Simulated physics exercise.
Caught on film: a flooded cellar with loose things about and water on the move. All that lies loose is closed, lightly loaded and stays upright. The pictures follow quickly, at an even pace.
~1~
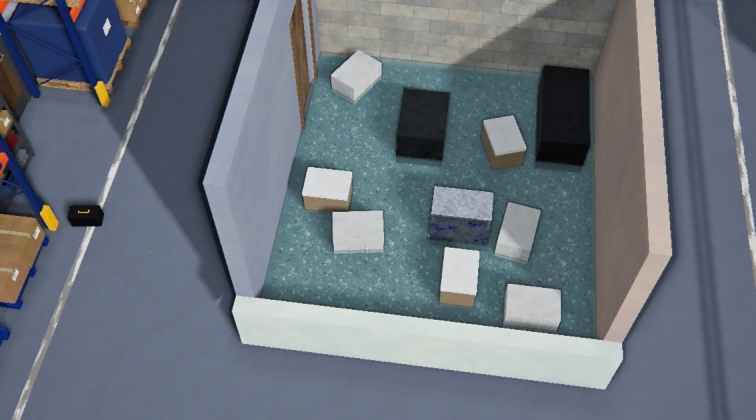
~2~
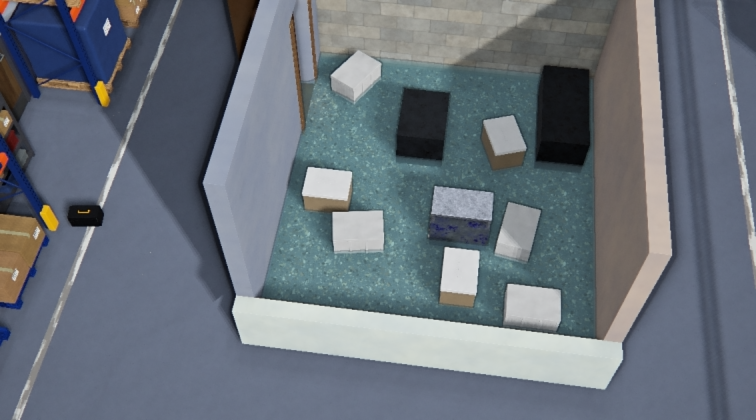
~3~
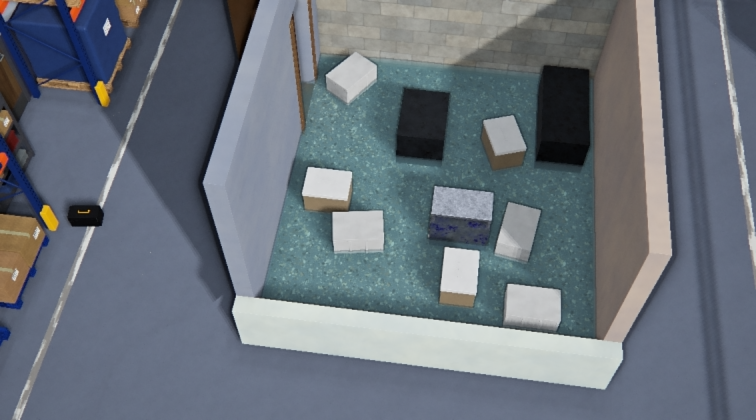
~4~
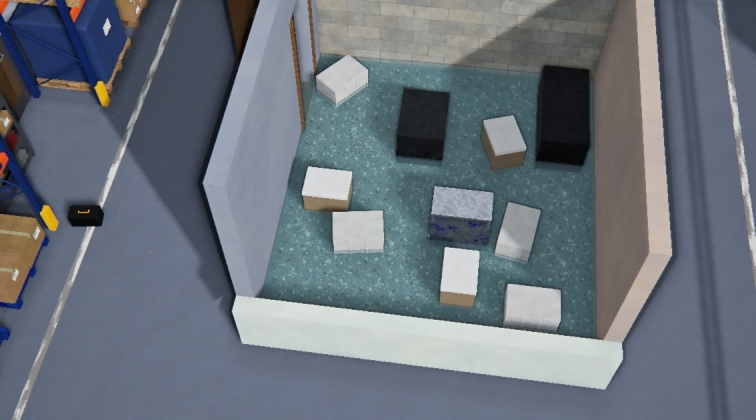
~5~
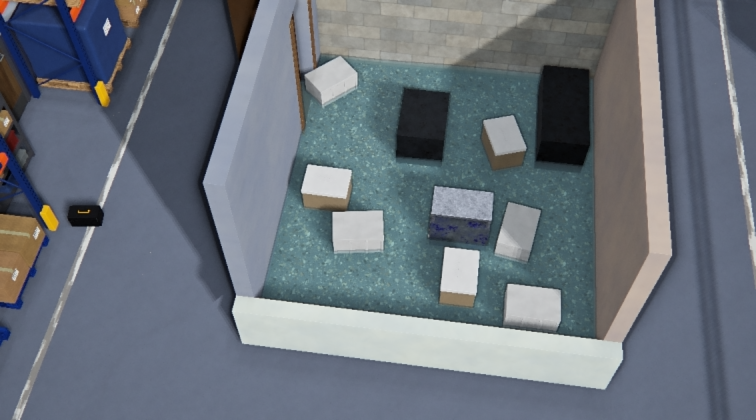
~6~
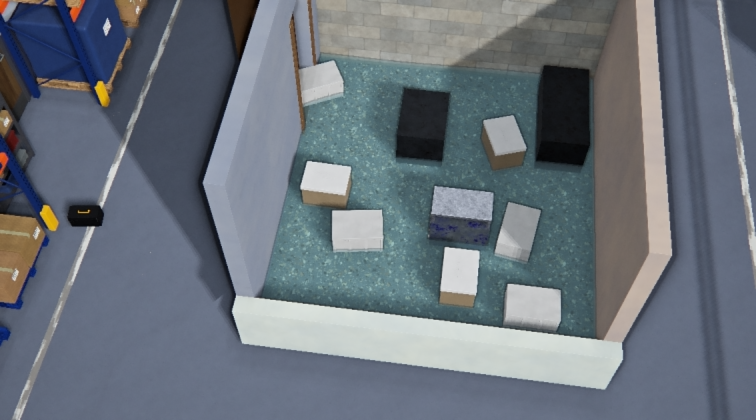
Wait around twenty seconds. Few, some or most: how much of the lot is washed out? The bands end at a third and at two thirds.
That comes to between one and two thirds.
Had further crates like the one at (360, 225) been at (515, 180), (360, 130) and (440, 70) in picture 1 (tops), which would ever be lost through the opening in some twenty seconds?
As listed: No, out, through.
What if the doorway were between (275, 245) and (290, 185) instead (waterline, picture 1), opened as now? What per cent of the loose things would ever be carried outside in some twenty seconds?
Near 40 in a hundred.
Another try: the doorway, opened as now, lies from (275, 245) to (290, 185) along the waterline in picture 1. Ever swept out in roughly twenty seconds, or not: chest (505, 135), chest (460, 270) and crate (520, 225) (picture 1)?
In turn: Inside, washed out, kept in.
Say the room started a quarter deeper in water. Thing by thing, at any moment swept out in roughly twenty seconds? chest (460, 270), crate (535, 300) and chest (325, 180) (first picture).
One after the other: Left behind, inside, out.
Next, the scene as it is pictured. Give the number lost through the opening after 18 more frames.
2 of them.
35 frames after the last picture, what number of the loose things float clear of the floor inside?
4 of them.
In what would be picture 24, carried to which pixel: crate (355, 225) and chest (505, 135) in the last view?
Near (341, 159) and (490, 104).
A moment on, 1 of 7 are out; 6 afloat.
Next, 2 of 7 are out; 5 afloat.
Later, 3 of 7 are out; 4 afloat.
In the end, 3 of 7 are out; 4 afloat.
